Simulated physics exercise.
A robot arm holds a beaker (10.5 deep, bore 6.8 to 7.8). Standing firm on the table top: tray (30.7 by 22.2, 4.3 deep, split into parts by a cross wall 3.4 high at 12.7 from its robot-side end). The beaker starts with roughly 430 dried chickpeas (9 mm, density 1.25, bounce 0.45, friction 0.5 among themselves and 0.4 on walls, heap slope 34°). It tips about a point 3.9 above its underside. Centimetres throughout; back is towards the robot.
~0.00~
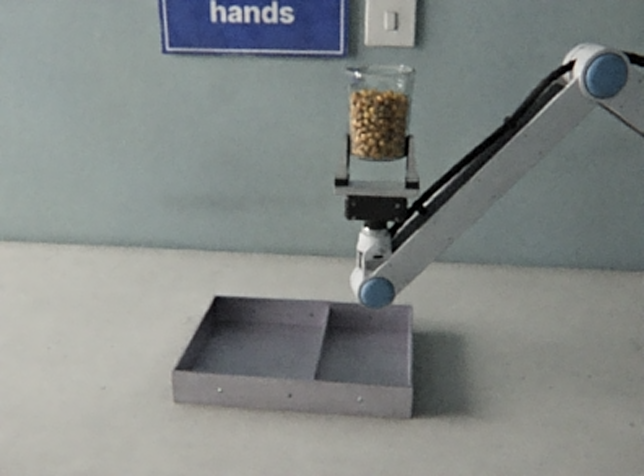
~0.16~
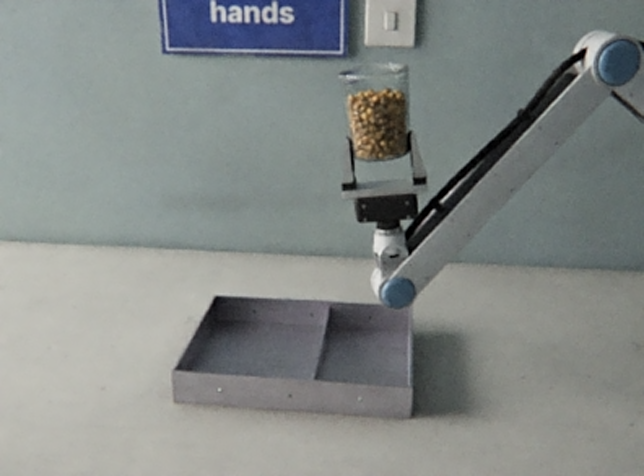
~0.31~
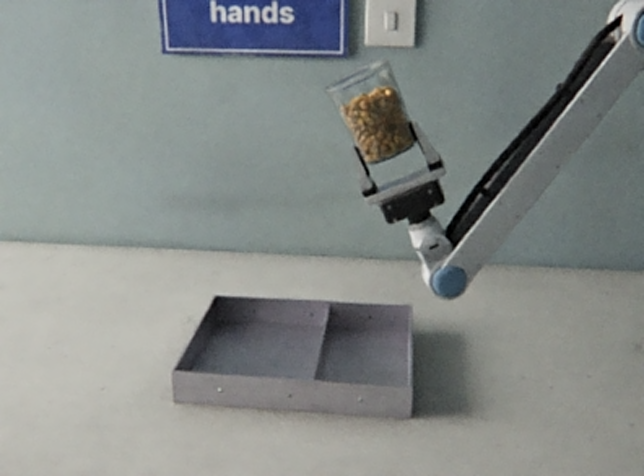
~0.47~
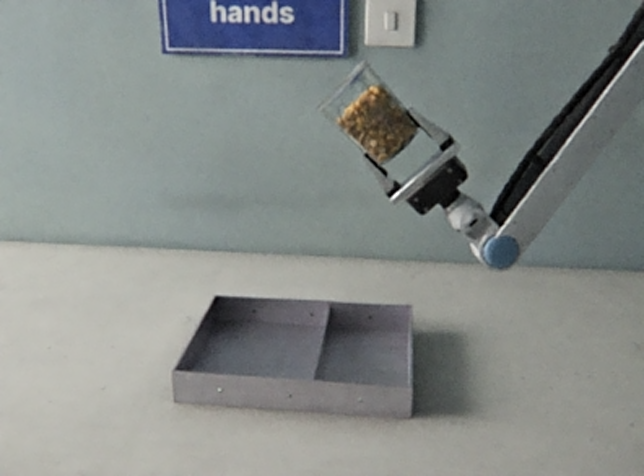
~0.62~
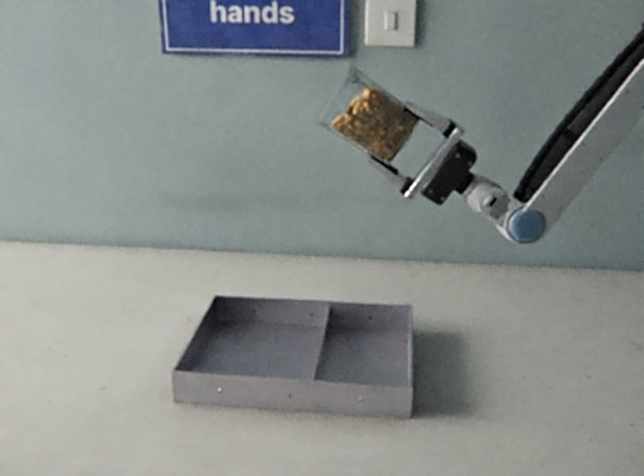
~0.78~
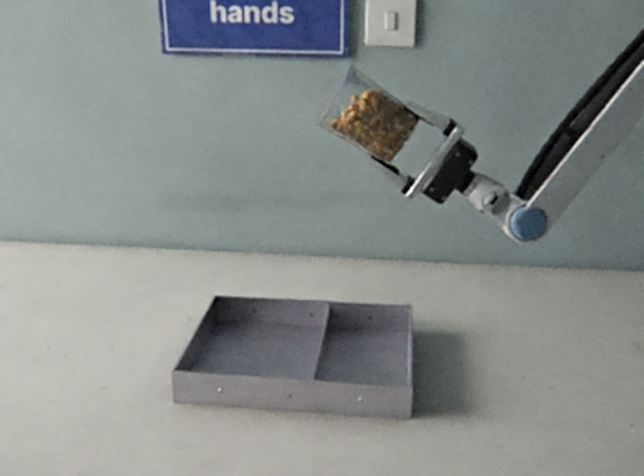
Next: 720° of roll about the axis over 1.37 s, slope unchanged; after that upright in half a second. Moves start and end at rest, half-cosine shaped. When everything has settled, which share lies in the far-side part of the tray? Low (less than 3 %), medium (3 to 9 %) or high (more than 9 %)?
Share in the far-side part of the tray: Low (less than 3 %).
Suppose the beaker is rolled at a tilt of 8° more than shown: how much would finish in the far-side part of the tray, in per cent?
It would be near 5 per cent.
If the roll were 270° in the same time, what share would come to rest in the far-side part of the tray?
Then about 0 per cent.
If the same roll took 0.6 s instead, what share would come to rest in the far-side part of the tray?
It would be near 0 per cent.
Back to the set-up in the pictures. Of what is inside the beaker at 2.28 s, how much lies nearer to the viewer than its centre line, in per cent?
Roughly 55 per cent.
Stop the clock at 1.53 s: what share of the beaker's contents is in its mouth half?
Some 40 per cent.
After 1.53 s, tipped 58°, highest piece 41 above the table; 434 in the beaker.
After 2.28 s, tipped 49°, highest piece 39 above the table; 432 in the beaker, 2 in the far-side part.
After 2.85 s, upright, highest piece 42 above the table; 432 in the beaker, 2 in the far-side part.
After 3.55 s, upright, highest piece 42 above the table; 432 in the beaker, 2 in the far-side part.
In the end, 432 in the beaker, 2 in the far-side part. That is 0 % in the far-side part of the tray.
